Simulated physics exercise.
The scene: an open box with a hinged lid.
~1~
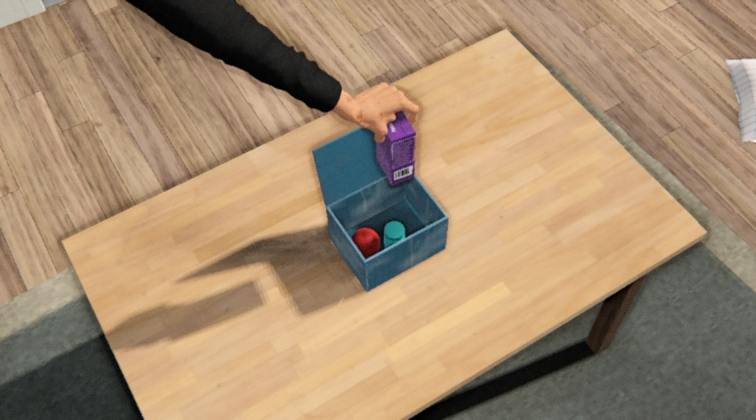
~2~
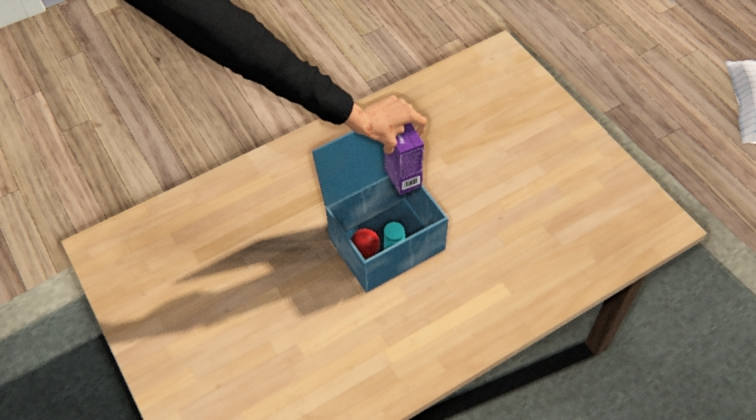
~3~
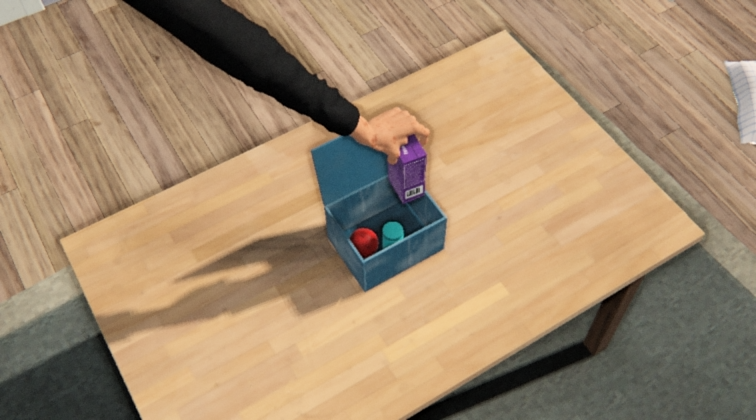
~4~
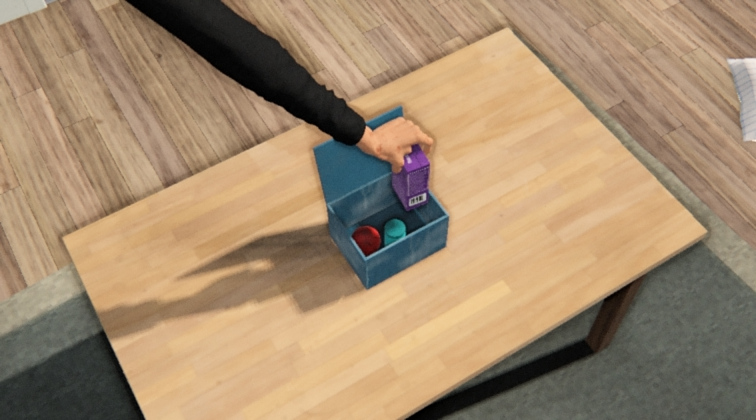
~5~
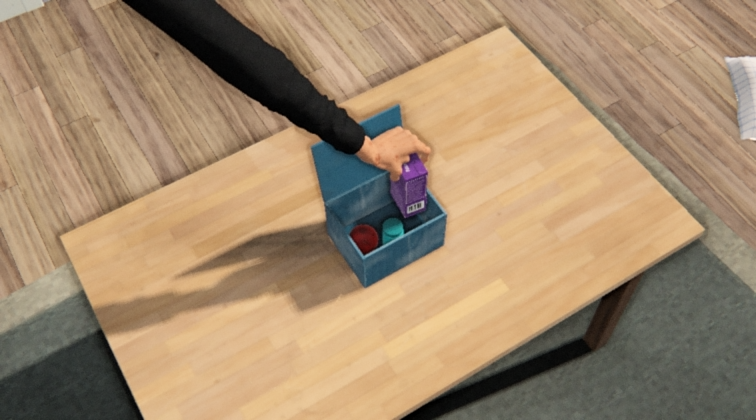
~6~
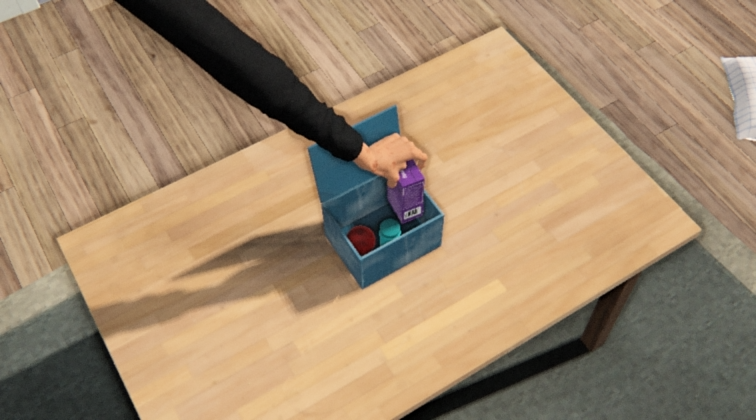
A hand lowering a purple carton into an open blue box holding a red ball and a teal object on a wooden table.
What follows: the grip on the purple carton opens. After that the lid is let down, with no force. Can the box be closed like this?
Outcome: The lid is held up.
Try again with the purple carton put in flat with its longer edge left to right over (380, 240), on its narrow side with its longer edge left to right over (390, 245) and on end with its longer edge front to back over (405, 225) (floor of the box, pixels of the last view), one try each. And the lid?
In the first case it closes; in the second case it will not close; in the third case it will not close.
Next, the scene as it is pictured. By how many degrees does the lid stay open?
About 20°.
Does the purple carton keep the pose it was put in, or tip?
The purple carton stays as placed.
Then, 0.30 s past the last view, purple carton displaced about its own width near (405, 212).
Then, 1.30 s past the last view, lid 78° above the rim; purple carton displaced about its own width near (405, 214).
Then, 1.70 s past the last view, lid 52° above the rim; purple carton displaced about its own width near (405, 214).
Then, 2.10 s past the last view, lid 19° above the rim; purple carton displaced about its own width near (405, 214).
Finally, lid 19° above the rim; moved from the start, purple carton; the other 2 still in place. Final places as the last picture's camera would see them, purple carton near (405, 214).
